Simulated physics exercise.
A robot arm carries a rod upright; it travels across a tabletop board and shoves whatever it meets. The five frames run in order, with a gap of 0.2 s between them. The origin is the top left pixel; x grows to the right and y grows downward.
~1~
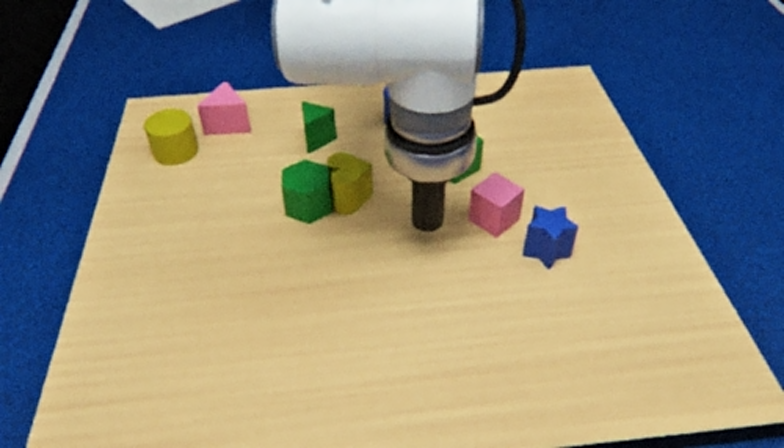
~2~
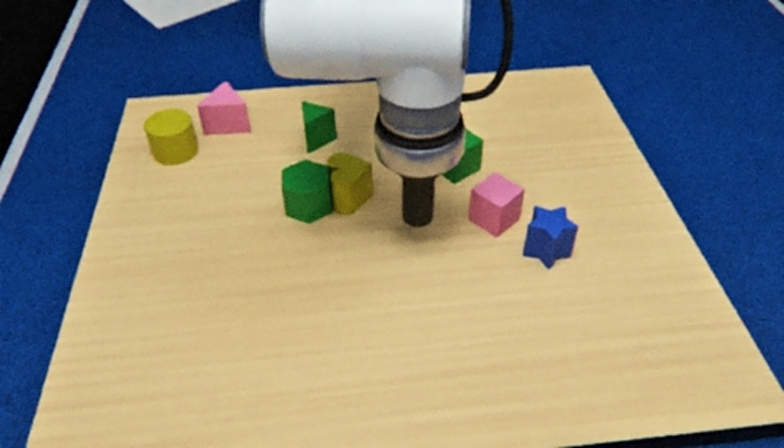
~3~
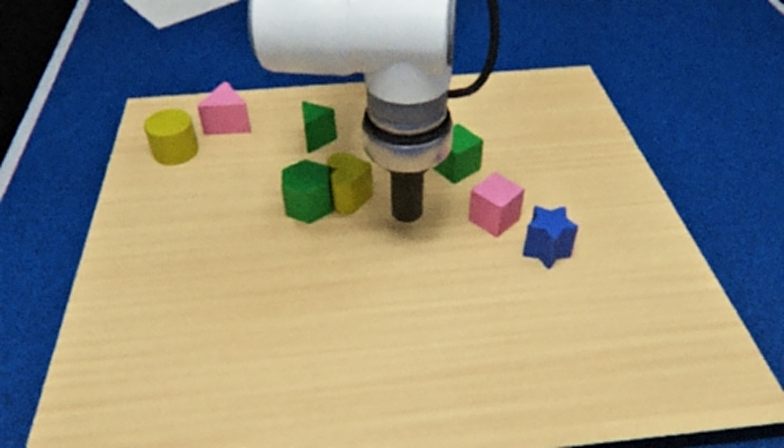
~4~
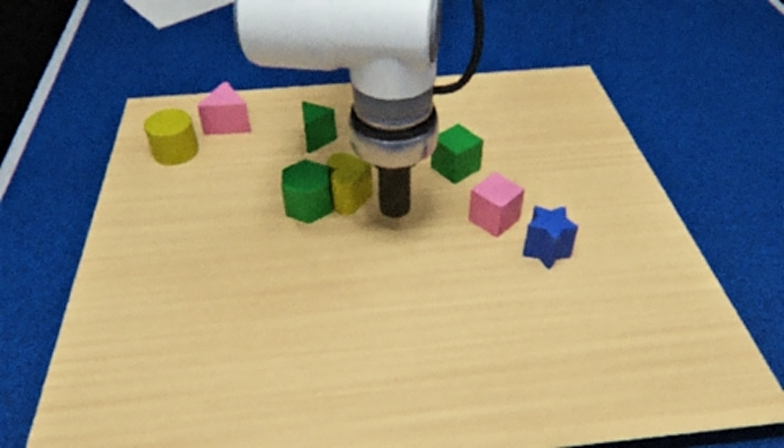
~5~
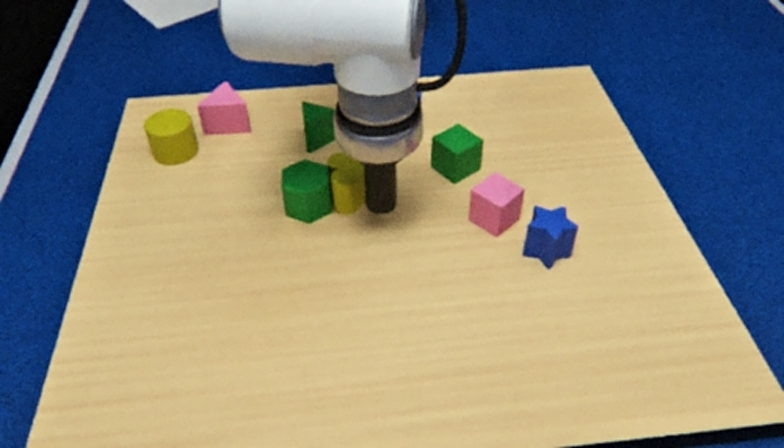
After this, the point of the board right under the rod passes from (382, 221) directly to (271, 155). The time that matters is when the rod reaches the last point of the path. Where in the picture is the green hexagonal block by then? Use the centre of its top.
So, by the moment the path ends, you'll find the top centre of the green hexagonal block at (283, 170).
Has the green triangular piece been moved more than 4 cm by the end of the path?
No
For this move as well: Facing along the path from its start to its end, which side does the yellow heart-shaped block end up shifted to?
To the path's right.
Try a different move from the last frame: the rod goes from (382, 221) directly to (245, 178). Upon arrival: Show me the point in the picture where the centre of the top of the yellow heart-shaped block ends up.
If I read the scene right, the answer is (318, 147).
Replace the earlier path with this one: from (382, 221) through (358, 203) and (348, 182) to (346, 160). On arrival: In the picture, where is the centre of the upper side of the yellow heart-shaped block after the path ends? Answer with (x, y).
At pixel (311, 138).
On the path given first. One third of the way, rod at (340, 181); green hexagonal block at (285, 170), turned 30° anticlockwise; yellow heart-shaped block at (322, 148), turned 15° clockwise.
Two thirds of the way, rod at (303, 159); green hexagonal block at (283, 170), turned 40° anticlockwise; green triangular piece at (310, 104), turned 45° clockwise; yellow heart-shaped block at (293, 126), turned 35° clockwise.
At the end, rod at (269, 138); pink triangular piece in place; green hexagonal block at (283, 170), turned 40° anticlockwise; green triangular piece at (308, 97), turned 100° clockwise; yellow heart-shaped block at (273, 105), turned 75° clockwise.
